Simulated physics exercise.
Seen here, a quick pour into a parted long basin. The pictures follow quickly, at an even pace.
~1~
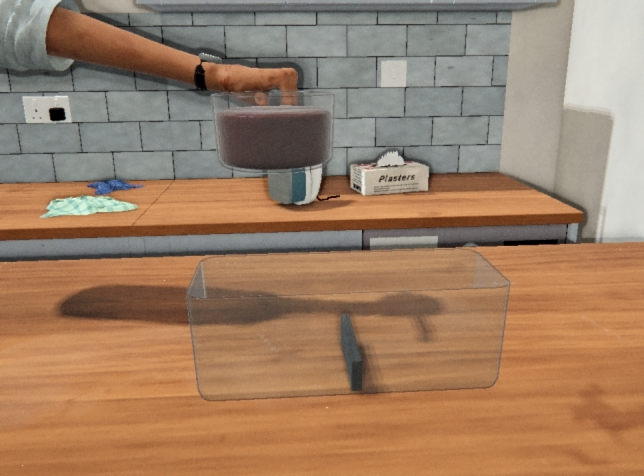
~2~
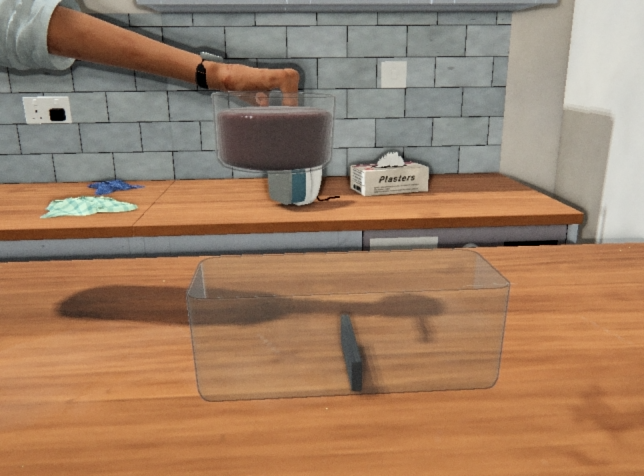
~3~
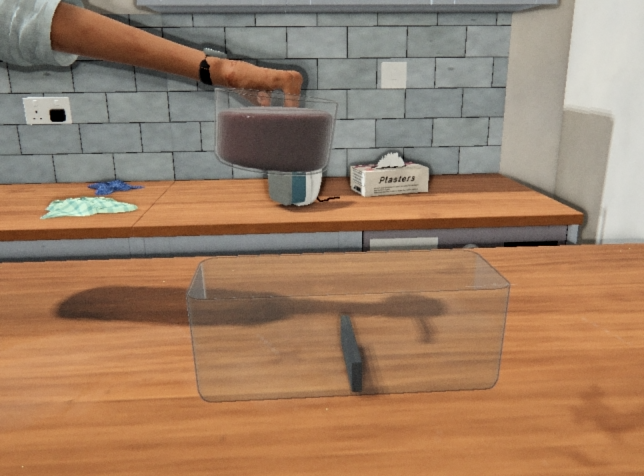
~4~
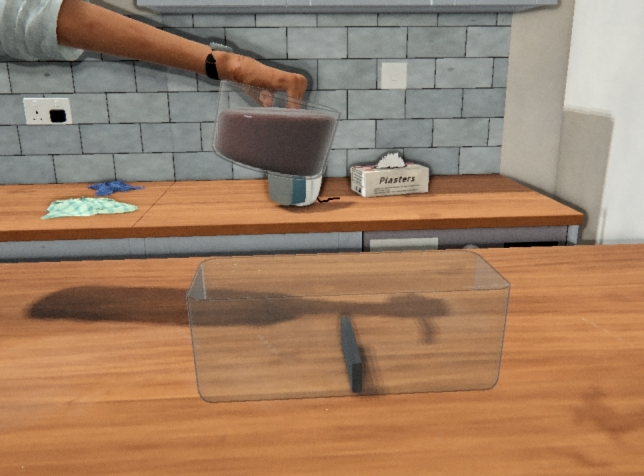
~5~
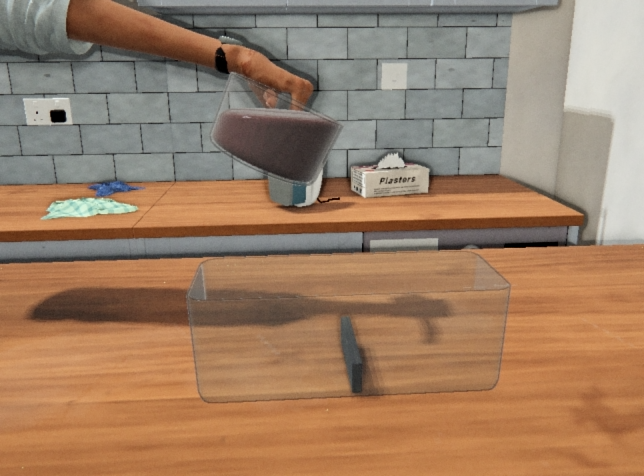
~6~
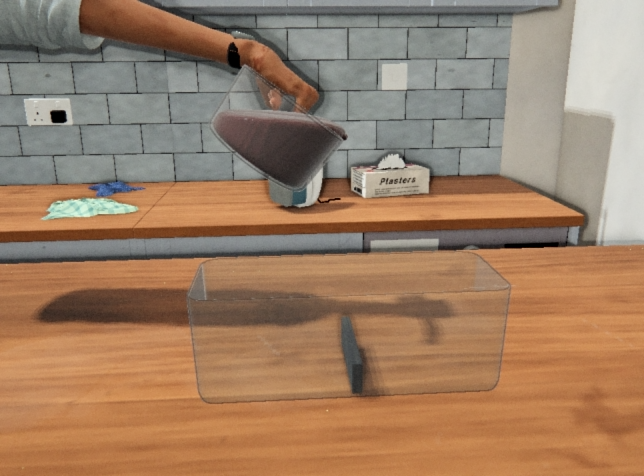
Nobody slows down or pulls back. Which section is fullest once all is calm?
The right section gets the most.
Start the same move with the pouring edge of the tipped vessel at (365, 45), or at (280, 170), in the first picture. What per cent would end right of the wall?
First some 75, then 15 per cent.
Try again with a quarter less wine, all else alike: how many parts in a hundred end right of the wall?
It comes to 90 per cent or so.
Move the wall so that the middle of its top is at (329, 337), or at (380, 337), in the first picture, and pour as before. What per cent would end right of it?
The first gives 85 %, the second 45 %.
A moment on, the tilt is 105° and 24 per cent is still to pour, 0 is left of the wall and 21 right of it.
Next, the tilt is 108° and 5 per cent is still to pour, 9 is left of the wall and 77 right of it.
Then the tilt is 108° and 0 per cent is still to pour, 13 is left of the wall and 82 right of it.
Later the tilt is 108° and 0 per cent is still to pour, 14 is left of the wall and 84 right of it.
In the end 14 per cent lies left of the wall, 84 right of it and 2 outside.
